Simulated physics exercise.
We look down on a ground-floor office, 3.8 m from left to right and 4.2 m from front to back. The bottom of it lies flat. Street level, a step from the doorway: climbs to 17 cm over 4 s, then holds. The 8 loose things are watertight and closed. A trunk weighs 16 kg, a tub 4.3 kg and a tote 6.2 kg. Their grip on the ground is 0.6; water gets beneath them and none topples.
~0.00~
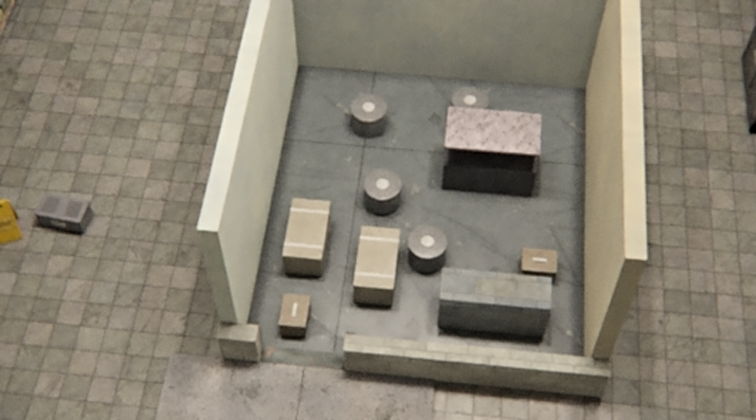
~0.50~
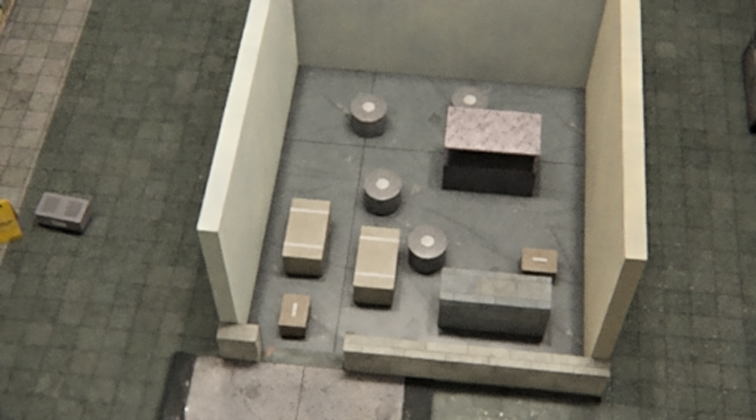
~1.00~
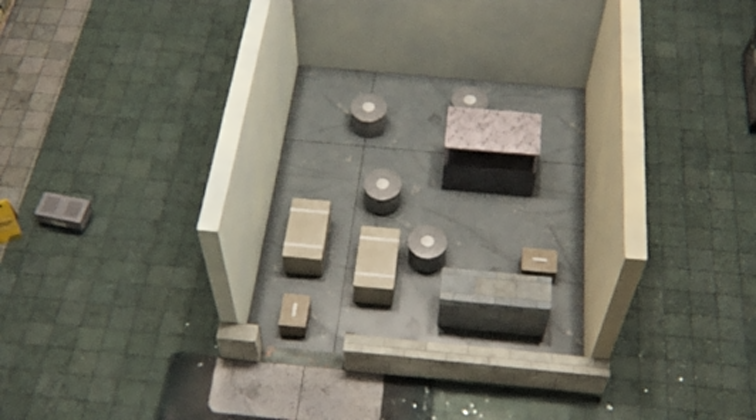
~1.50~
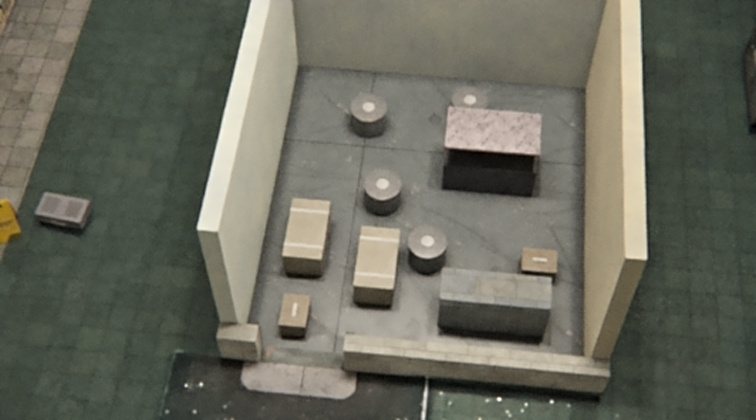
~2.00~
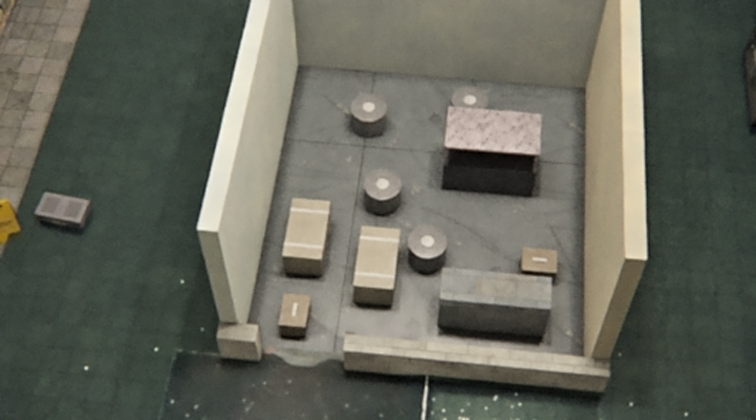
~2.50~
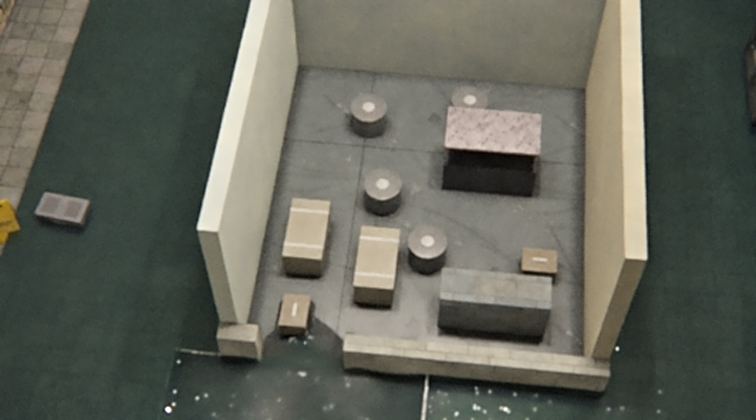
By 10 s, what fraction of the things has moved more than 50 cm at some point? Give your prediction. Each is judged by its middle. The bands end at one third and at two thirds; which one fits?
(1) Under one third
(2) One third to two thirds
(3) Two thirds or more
Two thirds or more.
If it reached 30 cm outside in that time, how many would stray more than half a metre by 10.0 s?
You'd get 7 in that case.
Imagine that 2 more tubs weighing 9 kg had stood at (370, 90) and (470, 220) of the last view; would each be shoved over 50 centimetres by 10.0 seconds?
Well, the first one tops the mark, and the second stays under the mark.
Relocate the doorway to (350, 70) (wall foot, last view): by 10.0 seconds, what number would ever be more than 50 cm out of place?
That would give 6.
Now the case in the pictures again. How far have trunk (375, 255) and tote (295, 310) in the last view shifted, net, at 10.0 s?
First 80 cm, then 350 cm.
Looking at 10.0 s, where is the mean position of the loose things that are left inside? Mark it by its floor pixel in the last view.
They average out to somewhere around (467, 161).
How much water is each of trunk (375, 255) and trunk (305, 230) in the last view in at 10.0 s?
First roughly 3 cm, second roughly 8 cm.
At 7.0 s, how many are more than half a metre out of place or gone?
The number I get is 5.
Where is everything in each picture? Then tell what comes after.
A trunk at (307, 228), on the bottom; a tub at (369, 107), on the bottom; water covers 0.0 m2; 0 of 8 have shifted, in the first picture.
A trunk at (307, 228), on the bottom; a tub at (369, 107) rests on the ground; water covers 0.0 m2; 0 of 8 have shifted, in the second picture.
A trunk at (307, 228) rests on the ground; a tub at (369, 107) rests on the ground; 0.0 m2 under water; 0 of 8 have shifted, in the third picture.
A trunk at (307, 228), on the bottom; a tub at (369, 107), on the bottom; water covers 0.0 m2; 0 of 8 have shifted, in the fourth picture.
A trunk at (307, 228), on the bottom; a tub at (369, 107) rests on the ground; 0.0 m2 under water; 0 of 8 have shifted, in the fifth picture.
A trunk at (307, 228) rests on the ground; a tub at (369, 107) rests on the ground; water covers 0.2 m2; 0 of 8 have shifted, in the sixth picture.
After 3.5 s 0 of 8 are over 50 cm from their spots; 0 afloat.
After 4.5 s 0 of 8 are over 50 cm from their spots; 0 afloat.
After 7.0 s 5 of 8 are over 50 cm from their spots; 2 afloat.
After 10.0 s 7 of 8 are over 50 cm from their spots, and 7 have been at some point; 5 afloat.
